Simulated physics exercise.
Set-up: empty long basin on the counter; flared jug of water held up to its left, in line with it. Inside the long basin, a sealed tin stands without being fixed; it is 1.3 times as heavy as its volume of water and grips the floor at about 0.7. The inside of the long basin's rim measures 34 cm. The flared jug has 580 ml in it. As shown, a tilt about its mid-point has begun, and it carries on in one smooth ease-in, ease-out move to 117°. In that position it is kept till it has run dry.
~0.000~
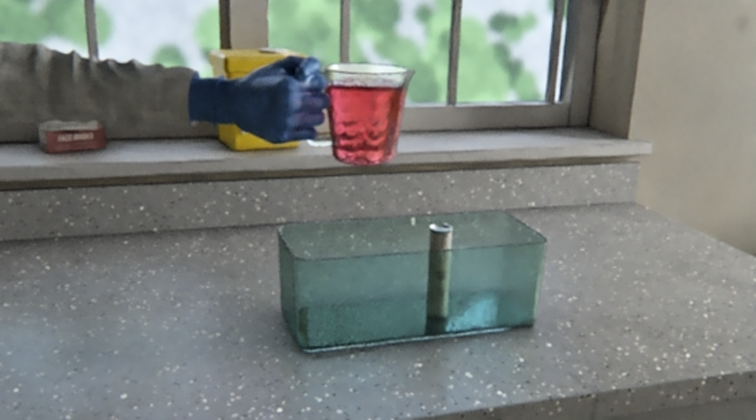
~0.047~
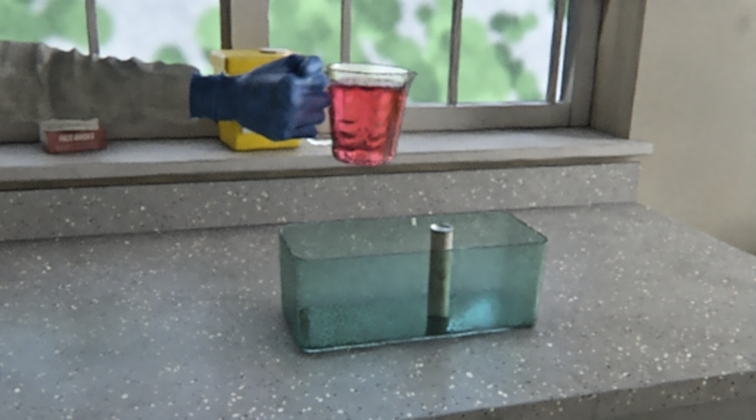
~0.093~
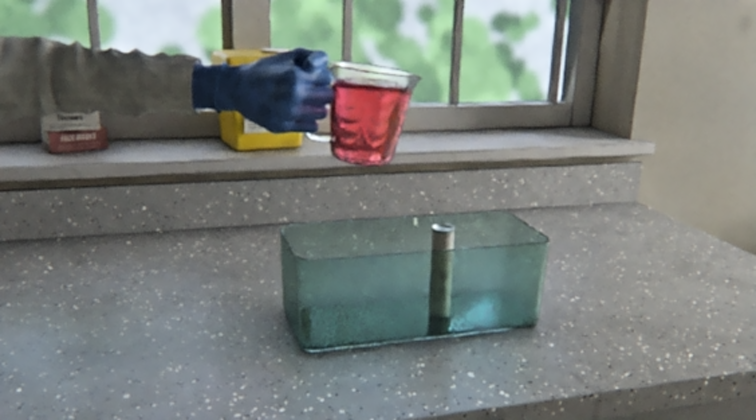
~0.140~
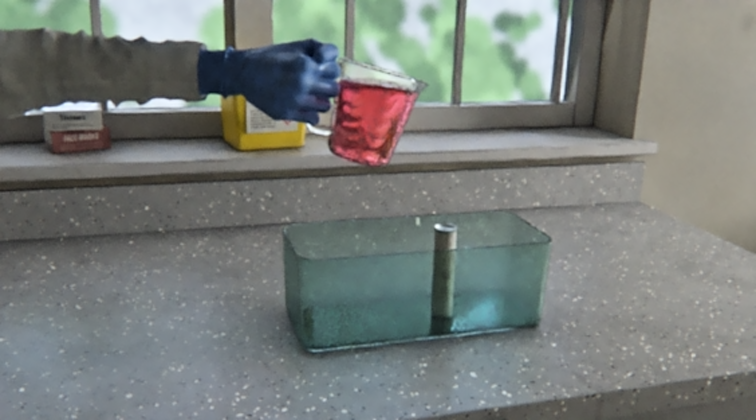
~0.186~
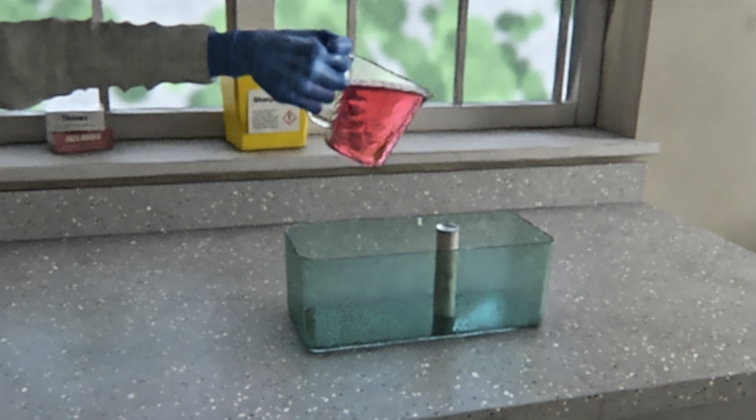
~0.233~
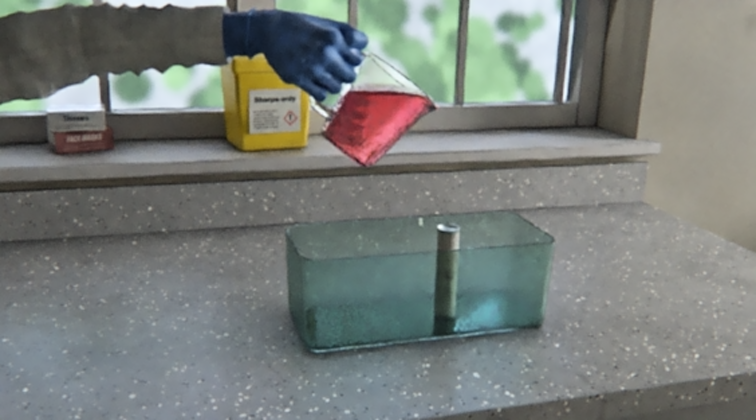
A blue-gloved hand in a grey sleeve holds a clear, flared jug of red liquid above a speckled grey counter, seen from slightly above before a bright window. Below sits a long, teal-tinted glass basin with a slim upright tin inside, while a small red-and-white box and a yellow container stand on the sill behind. The hand tilts the jug steadily rightward, the liquid shifting toward its lip, while the camera stays still.
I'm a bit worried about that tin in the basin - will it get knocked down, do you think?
Overturned.
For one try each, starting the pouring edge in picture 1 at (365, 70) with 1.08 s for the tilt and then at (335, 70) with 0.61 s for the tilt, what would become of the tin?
Run one: It does not tip. Run two: It does not tip.
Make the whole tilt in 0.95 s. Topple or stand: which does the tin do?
Outcome - the tin remains standing.
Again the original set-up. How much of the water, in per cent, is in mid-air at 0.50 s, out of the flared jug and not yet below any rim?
Close to 36 in a hundred.
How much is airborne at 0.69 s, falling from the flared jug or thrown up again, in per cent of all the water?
Near 10 percent.
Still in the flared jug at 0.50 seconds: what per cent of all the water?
I'd estimate some 40 % remains.
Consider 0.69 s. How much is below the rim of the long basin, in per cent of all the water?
About 88 per cent.
Then, 0.50 s in, the tilt is 107° and 40 per cent is still to pour; the tin stands where it began.
Then, 0.69 s in, the tilt is 117° and 3 per cent is still to pour; the tin stands where it began.
Then, 0.89 s in, the tilt is 117° and 0 per cent is still to pour; the tin leans 32°.
Then, 1.11 s in, the tilt is 117° and 0 per cent is still to pour; the tin lies on its side.
Finally, the tin lies on its side.
